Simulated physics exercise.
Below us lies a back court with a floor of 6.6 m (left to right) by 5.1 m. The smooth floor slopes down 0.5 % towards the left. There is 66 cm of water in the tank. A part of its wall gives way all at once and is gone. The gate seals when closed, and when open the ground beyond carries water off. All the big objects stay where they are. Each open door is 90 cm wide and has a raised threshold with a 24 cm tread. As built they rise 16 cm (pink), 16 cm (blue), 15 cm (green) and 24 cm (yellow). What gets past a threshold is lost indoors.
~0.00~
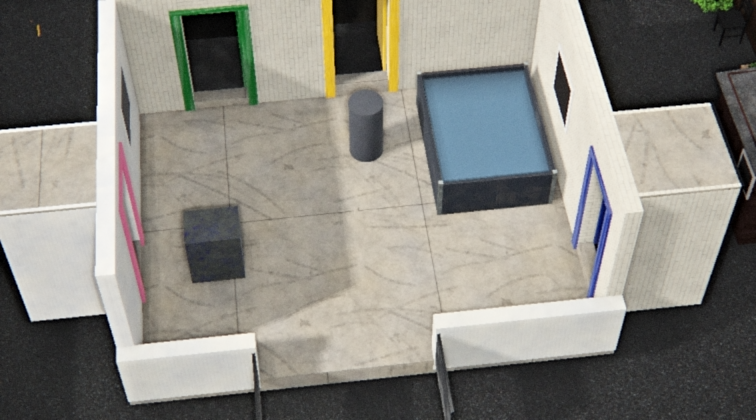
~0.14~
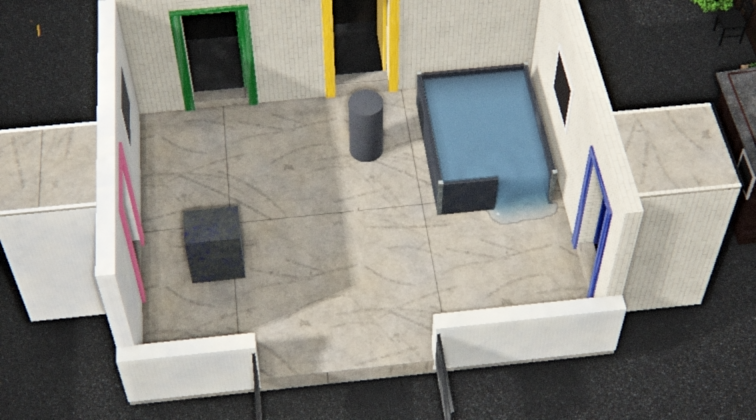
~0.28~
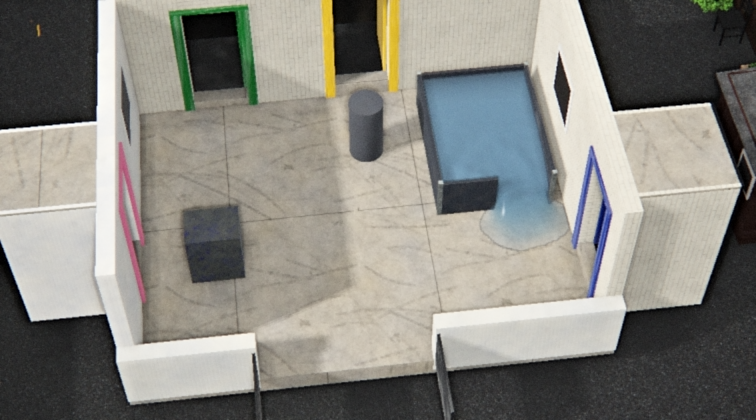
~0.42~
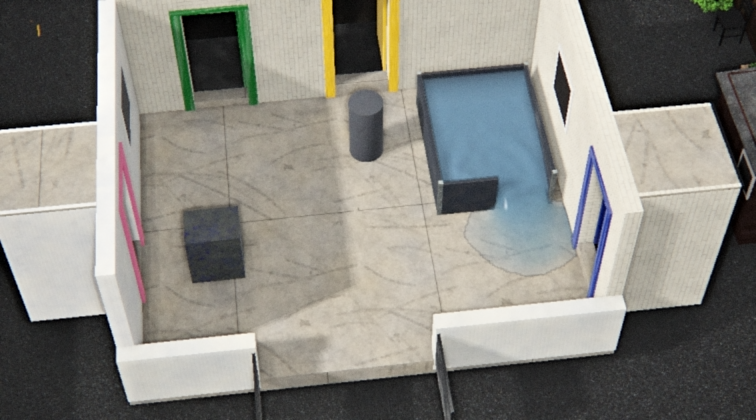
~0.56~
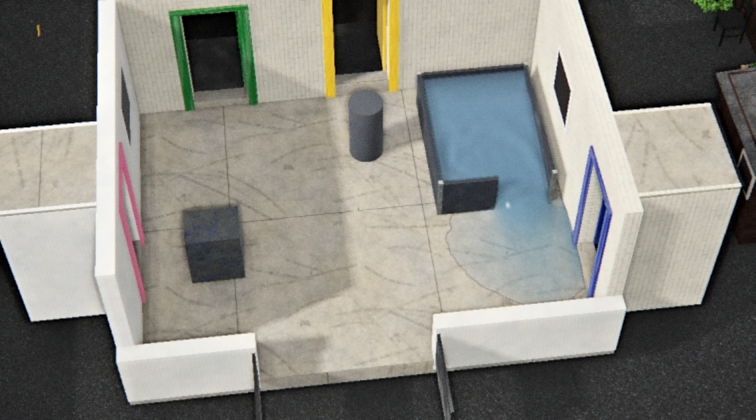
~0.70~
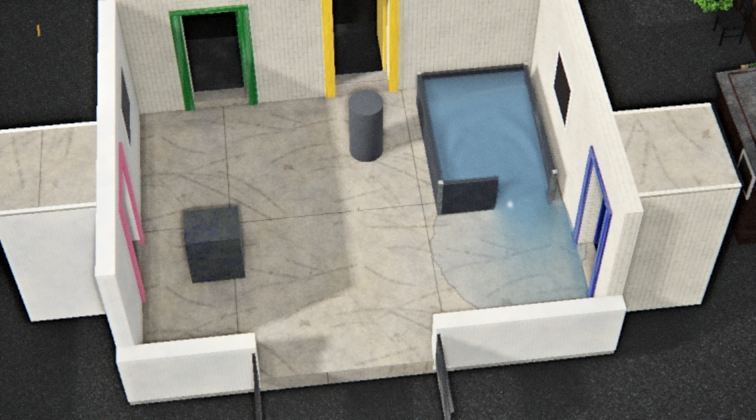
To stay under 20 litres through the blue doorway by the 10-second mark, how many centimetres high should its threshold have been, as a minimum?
At least 22 cm or so.
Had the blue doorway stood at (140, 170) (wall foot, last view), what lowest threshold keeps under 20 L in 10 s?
About 7.0 cm.
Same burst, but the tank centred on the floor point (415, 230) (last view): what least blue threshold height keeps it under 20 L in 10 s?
Some 22 cm.
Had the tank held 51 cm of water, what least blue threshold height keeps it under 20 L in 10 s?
Some 16 cm.
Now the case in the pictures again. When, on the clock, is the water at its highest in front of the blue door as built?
Near 2.2 s.
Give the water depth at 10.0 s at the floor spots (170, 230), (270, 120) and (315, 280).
In that order: 5, 7 and 3 cm.
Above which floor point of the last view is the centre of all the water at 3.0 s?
Near (478, 215).
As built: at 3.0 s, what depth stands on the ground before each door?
In cm: Pink 0, blue 24, green 0, yellow 0.
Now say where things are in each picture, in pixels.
The first frame shows the tank at (485, 125) is whole and still, 66 cm deep; the blue door at (591, 233) is dry.
In the second frame, water pours out at (522, 195) and has run 0.3 m, to (508, 221); about 6 cm deep outside, 66 cm at the back.
In the third frame, the gap is at (522, 196), the front 0.8 m out at (513, 246); the back of the tank holds 66 cm.
In the fourth frame, water pours out at (522, 197) and has run 1.3 m, to (523, 271); about 8 cm deep outside, 66 cm at the back.
In the fifth frame, the gap is at (522, 196), the front 1.9 m out at (535, 303); the back of the tank holds 66 cm.
In the sixth frame, the gap is at (522, 196), the front 2.4 m out at a hidden place; the back of the tank holds 63 cm; water is at the blue door at (591, 233).
After 1.4 s water covers 15 % of the floor, deepest (49 cm) near (579, 330); 19 cm at the blue door, 1 litre in over its 16 cm threshold.
After 3.0 s water covers 40 % of the floor, deepest (33 cm) near (566, 331); 24 cm at the blue door, 26 litres in over its 16 cm threshold.
After 10.0 s water covers 90 % of the floor, deepest (12 cm) near (174, 121); 9 cm at the blue door, 61 litres in over its 16 cm threshold.
At the blue door as built, the water arrived by 0.6 s and peaked near 24 cm at 2.2 s.
Run again over the same 10 s with other heights there, 40 litres in over 18.5 cm, 10 litres over 25 cm. The limit of 20 litres is kept from about 22 cm up.
